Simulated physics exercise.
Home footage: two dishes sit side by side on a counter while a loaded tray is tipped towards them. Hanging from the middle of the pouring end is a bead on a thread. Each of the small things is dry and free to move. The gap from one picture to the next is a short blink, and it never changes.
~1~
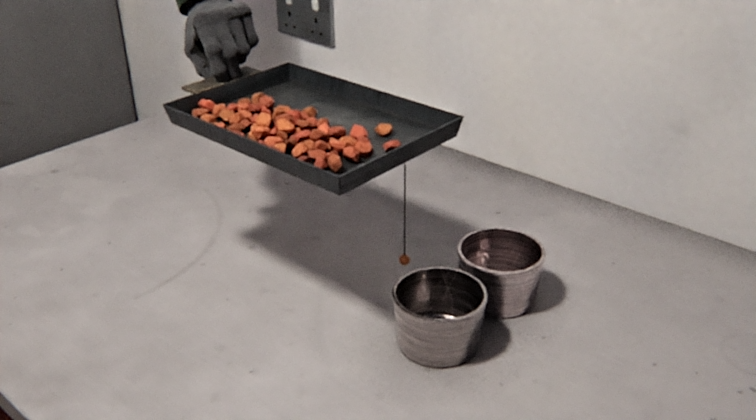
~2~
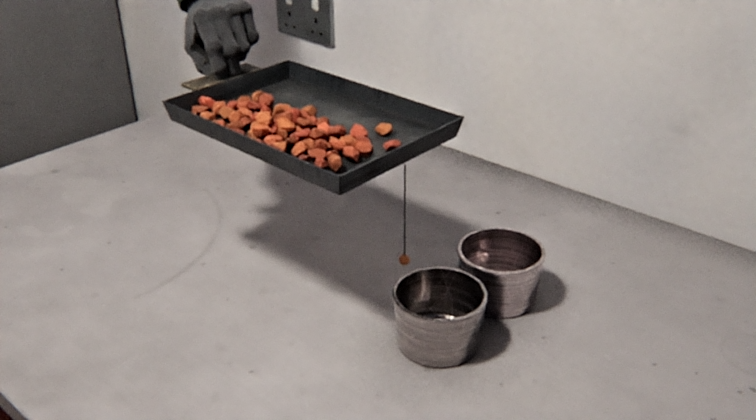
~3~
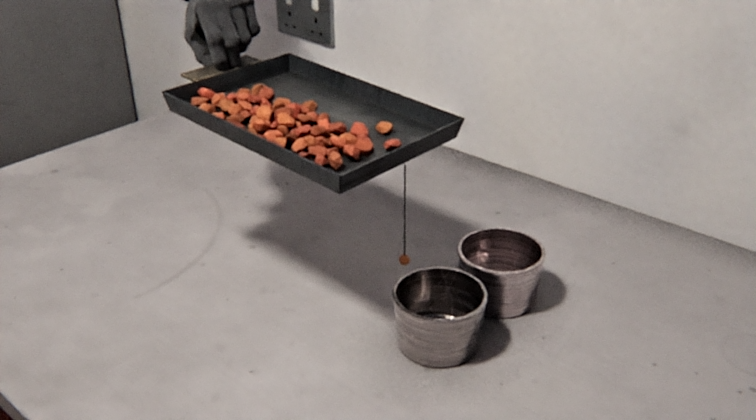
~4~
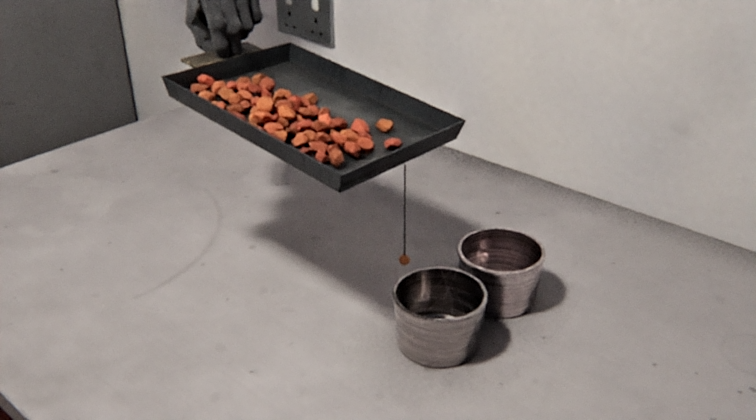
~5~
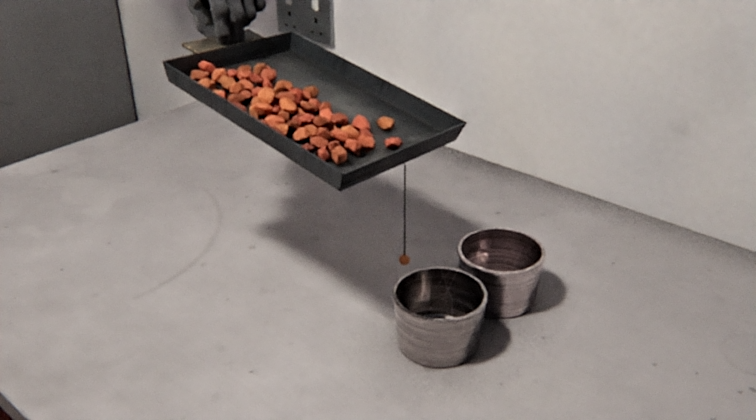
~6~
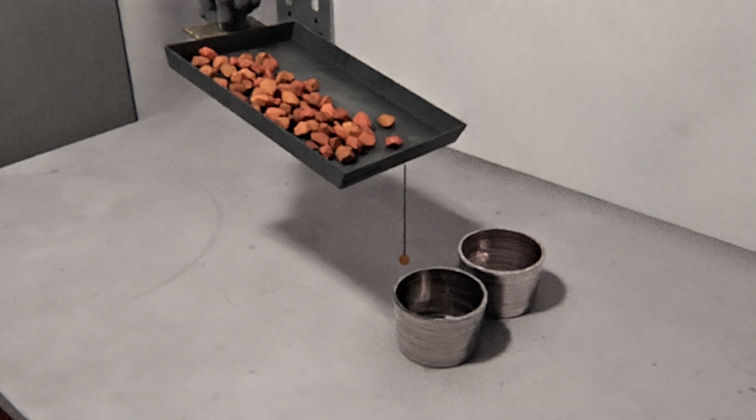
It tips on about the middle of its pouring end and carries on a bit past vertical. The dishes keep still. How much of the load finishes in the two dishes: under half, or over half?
Over half.
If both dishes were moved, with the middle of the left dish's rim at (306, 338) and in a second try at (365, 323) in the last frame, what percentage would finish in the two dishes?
Trial 1 near 0 percent, trial 2 near 40 percent.
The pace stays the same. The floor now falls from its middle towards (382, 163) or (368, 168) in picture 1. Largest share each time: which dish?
Record: Try 1, the dish at the left; try 2, the dish at the left.
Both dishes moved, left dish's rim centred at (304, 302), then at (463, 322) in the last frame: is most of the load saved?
Result, first setup: The minor share; second setup: The minor share.
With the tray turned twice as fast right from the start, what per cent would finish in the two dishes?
Something like 60 percent, give or take.
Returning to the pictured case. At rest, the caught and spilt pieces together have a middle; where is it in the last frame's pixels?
About (466, 309).
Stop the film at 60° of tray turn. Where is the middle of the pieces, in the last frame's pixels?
The load is centred near (411, 127).
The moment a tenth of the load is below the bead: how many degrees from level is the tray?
Near 75 degrees.
Just after the last frame, tray tipped steeply; almost all on the tray; just a few in the air.
A moment on, tray tipped right over; roughly half on the tray; roughly a quarter in the left dish; roughly a quarter in the right dish; just a few outside both; about a tenth in the air.
Further on, tray tipped past a quarter turn; roughly a third in the left dish; roughly half in the right dish; roughly a quarter outside both.
When it is over, tray tipped past a quarter turn; roughly a third in the left dish; roughly half in the right dish; roughly a quarter outside both.
